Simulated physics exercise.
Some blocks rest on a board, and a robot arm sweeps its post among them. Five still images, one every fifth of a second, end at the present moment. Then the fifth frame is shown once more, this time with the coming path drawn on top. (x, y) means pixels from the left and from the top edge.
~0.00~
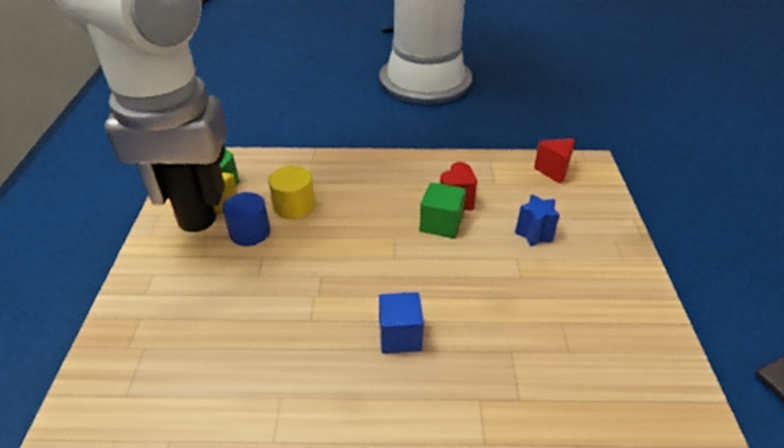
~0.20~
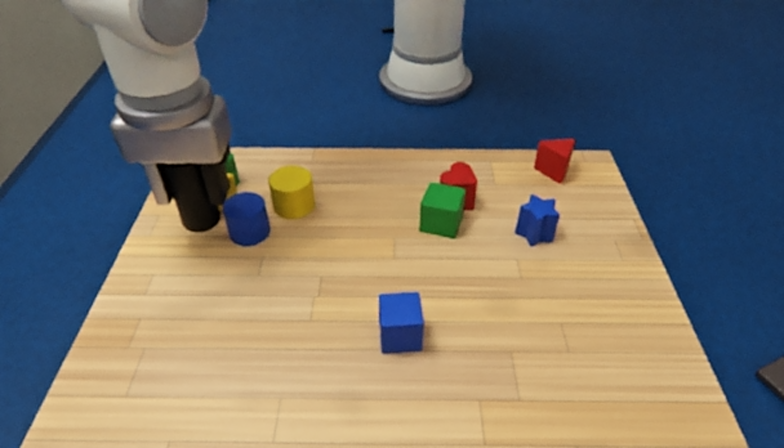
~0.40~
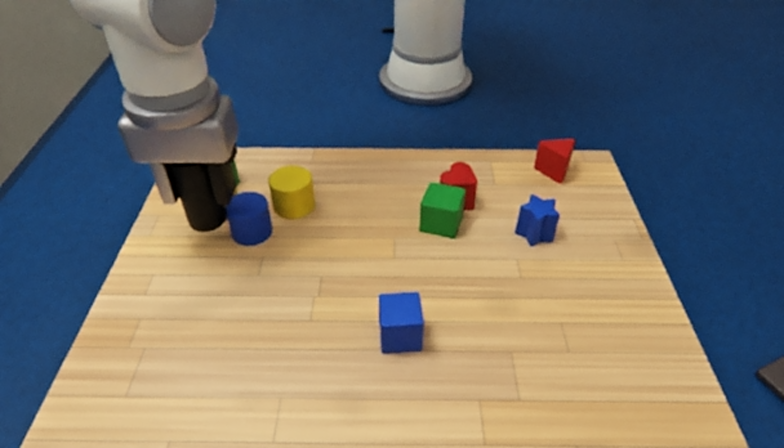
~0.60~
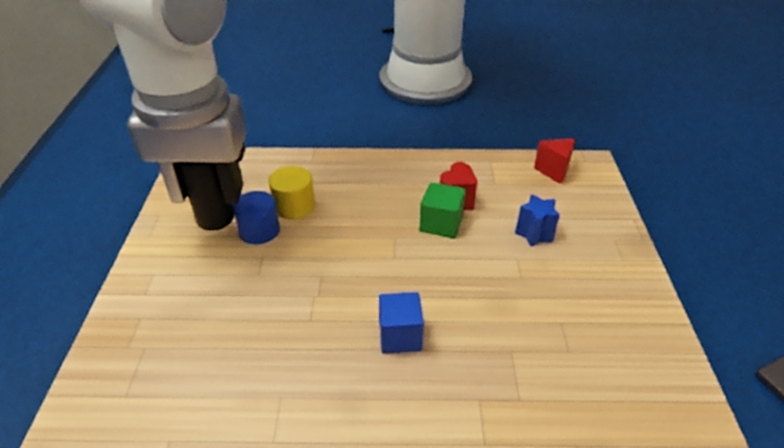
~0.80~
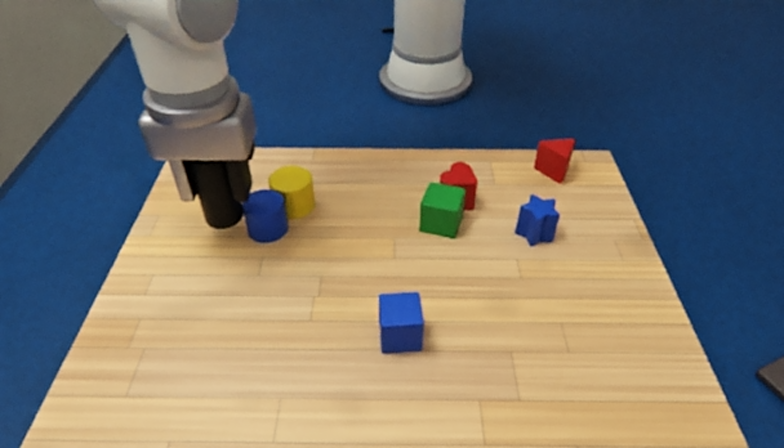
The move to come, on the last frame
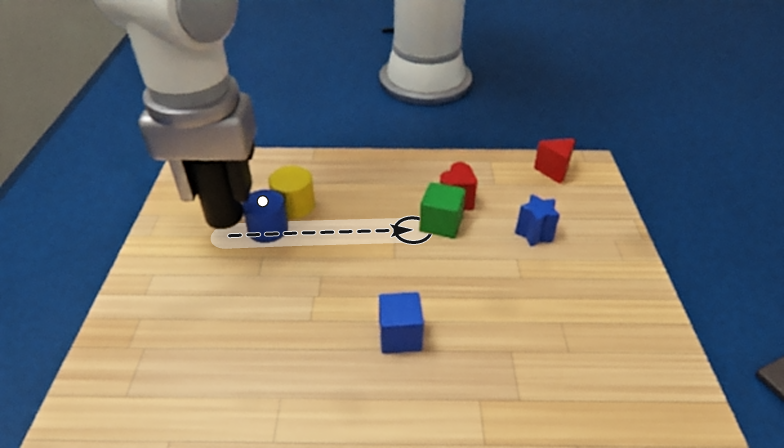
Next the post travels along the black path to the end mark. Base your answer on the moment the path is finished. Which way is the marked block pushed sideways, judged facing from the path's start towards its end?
Seen from start to end, it moves left.
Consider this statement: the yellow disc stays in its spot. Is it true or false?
That statement is not accurate.
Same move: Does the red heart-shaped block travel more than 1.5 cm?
I expect not.
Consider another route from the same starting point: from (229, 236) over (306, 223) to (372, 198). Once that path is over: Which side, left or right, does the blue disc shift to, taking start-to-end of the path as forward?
Sideways, to the right.
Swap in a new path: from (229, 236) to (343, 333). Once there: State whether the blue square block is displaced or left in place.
Left where it is.
The line goes from (229, 236) to (413, 230); the dot is on the blue disc.
The first path, step by step. One third of the way, post (288, 216); blue disc (325, 197); yellow disc (304, 173).
Two thirds of the way, post (352, 214); blue disc (379, 186); yellow disc (304, 173).
At the end, post (414, 212); yellow triangle unmoved; blue disc (411, 178); yellow disc (304, 173); green square block (453, 195), turned 15° anticlockwise; red heart-shaped block unmoved.
